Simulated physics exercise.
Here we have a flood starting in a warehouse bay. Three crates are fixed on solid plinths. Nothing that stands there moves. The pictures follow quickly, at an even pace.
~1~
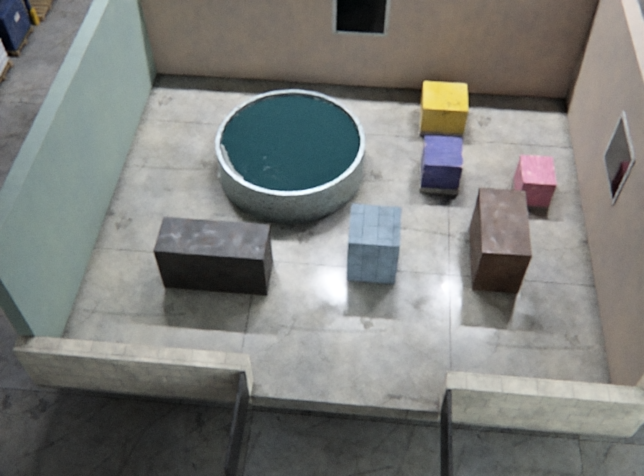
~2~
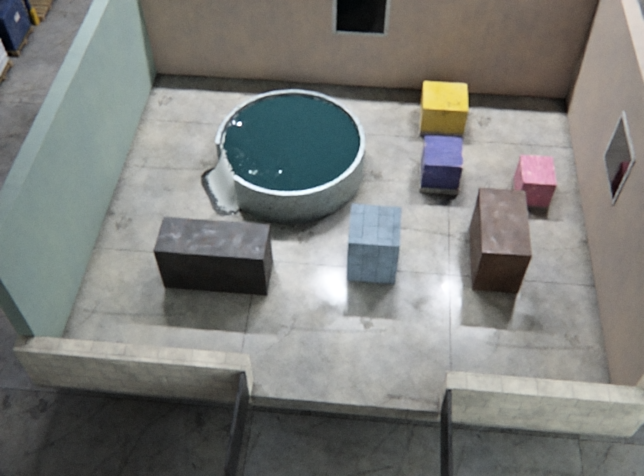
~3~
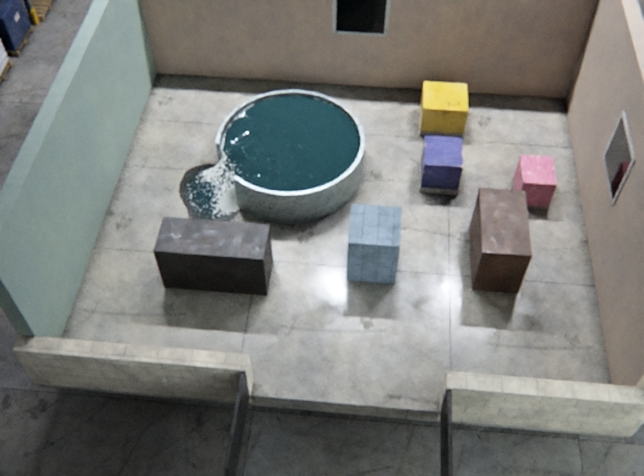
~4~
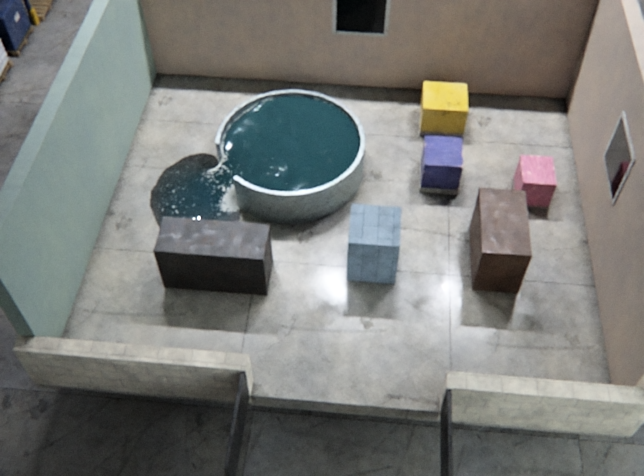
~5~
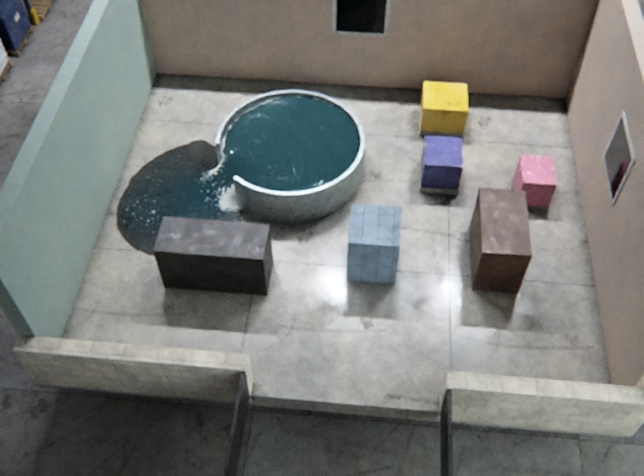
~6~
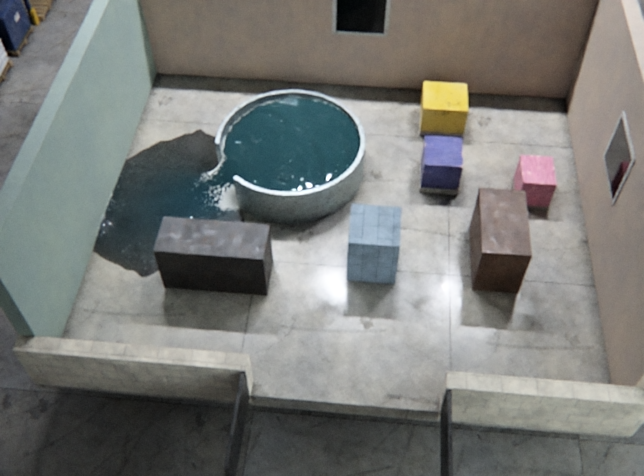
Dark water burst through the left side of a round tank in a walled warehouse bay, splashed onto the concrete floor, and spread leftward behind the dark block toward the green wall as a widening puddle.
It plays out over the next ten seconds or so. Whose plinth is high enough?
One by one: The yellow crate stays dry; the blue crate stays dry; the pink crate gets wet.
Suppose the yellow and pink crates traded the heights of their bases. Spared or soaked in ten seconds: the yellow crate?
Then: Yellow crate takes water.
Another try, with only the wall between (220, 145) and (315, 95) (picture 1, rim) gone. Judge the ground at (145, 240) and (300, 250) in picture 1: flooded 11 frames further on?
In that order: Awash, clear.
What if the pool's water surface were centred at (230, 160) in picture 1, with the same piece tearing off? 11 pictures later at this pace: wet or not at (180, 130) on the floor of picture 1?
At that place: Awash.
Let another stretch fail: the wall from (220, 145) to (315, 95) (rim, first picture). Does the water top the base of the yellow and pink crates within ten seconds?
Then: Yellow crate is soaked; pink crate ends up wet.
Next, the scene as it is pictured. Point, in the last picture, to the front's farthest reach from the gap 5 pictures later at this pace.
Close to (53, 362).
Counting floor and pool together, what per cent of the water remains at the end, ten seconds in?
Some 96 per cent.
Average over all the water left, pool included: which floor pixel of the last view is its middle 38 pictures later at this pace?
I would point to (253, 216).
A moment on, water covers 15 % of the floor; the yellow crate not reached, the blue crate not reached, the pink crate not reached.
Next, water covers 25 % of the floor; the yellow crate not reached, the blue crate not reached, the pink crate not reached.
Then, water covers 40 % of the floor; the yellow crate not reached, the blue crate not reached, the pink crate not reached.
Later, water covers 70 % of the floor; the yellow crate water round its plinth, the blue crate water round its plinth, the pink crate not reached.
In the end, water covers 95 % of the floor; the yellow crate stayed above the water, the blue crate stayed above the water, the pink crate was topped.
